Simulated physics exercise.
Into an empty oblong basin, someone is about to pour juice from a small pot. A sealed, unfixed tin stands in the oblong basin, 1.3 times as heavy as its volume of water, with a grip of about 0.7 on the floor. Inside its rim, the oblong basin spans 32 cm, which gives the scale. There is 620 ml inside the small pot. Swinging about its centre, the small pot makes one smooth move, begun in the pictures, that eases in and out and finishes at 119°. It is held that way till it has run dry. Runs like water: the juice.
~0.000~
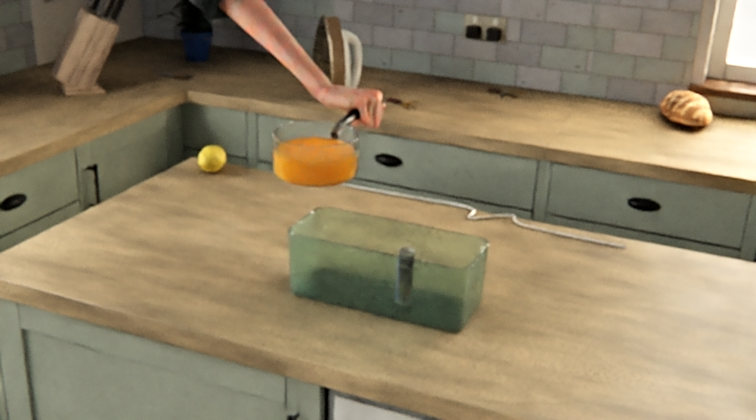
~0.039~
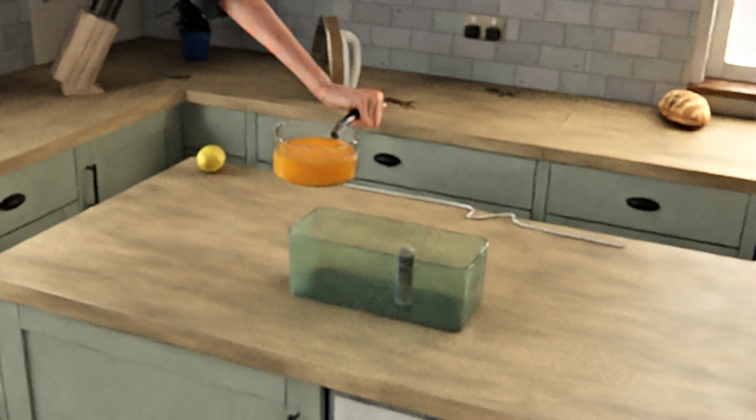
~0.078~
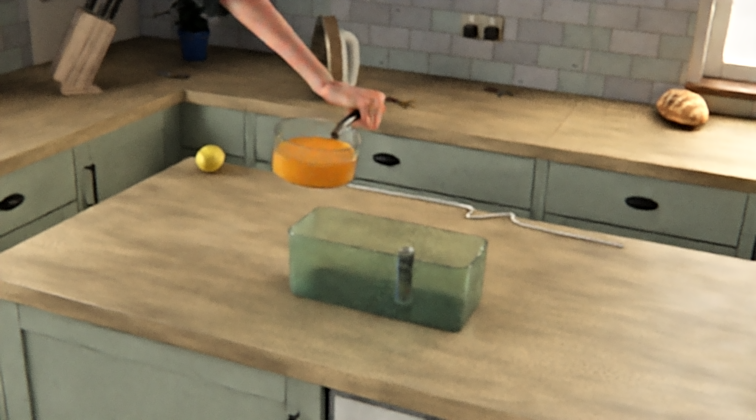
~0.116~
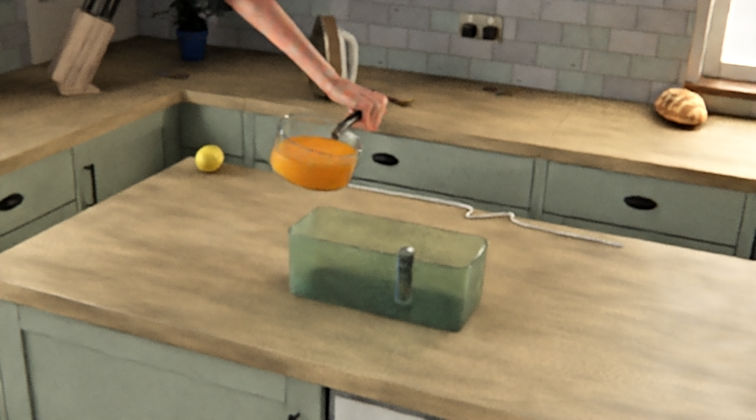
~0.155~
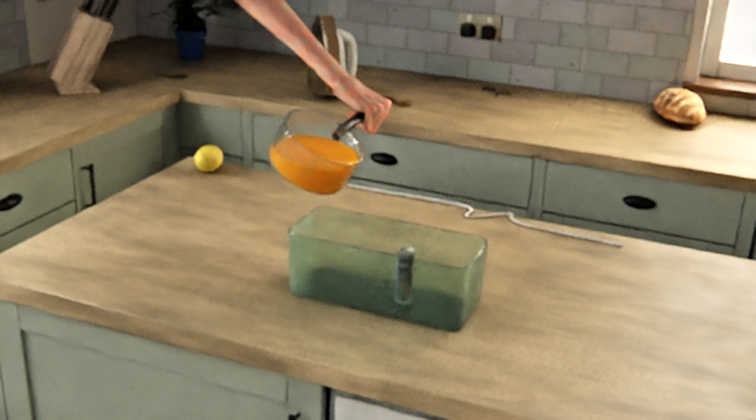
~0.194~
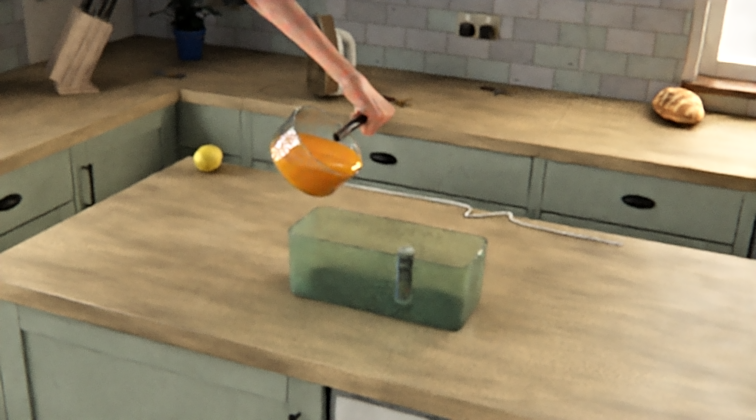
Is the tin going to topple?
No.
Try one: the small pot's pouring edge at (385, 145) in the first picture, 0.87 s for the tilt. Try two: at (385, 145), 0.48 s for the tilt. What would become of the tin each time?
In the first try it remains standing; in the second it comes down.
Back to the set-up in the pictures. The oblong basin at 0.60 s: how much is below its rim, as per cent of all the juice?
Roughly 94 percent of it.
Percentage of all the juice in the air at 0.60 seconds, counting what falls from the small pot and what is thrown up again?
Near 5 per cent, I'd say.
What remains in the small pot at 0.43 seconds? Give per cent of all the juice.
About 12 percent.
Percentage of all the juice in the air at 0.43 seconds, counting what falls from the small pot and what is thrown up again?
Roughly 36 percent.
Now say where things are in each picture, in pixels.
Tilt 0°; pouring edge (355, 141); surface from (281, 143) to (355, 155); the oblong basin's rim runs from (303, 220) to (479, 256); the tin's top is at (407, 253), in the first frame.
Tilt 2°; pouring edge (356, 142); surface from (281, 143) to (354, 156), in the second frame.
Tilt 8°; pouring edge (357, 147); surface from (281, 142) to (355, 157), in the third frame.
Tilt 16°; pouring edge (358, 154); surface from (281, 141) to (355, 158), in the fourth frame.
Tilt 28°; pouring edge (358, 163); surface from (279, 138) to (357, 161), in the fifth frame.
Tilt 42°; pouring edge (355, 173); surface from (280, 134) to (352, 162); 1 per cent is over the edge, in the sixth frame.
After 0.43 s the tilt is 116° and 12 per cent is still to pour; the tin stands where it began.
After 0.60 s the tilt is 119° and 1 per cent is still to pour; the tin stands where it began.
After 0.78 s the tilt is 119° and 0 per cent is still to pour; the tin stands where it began.
After 0.98 s the tilt is 119° and 0 per cent is still to pour; the tin stands where it began.
In the end the tin stands where it began.
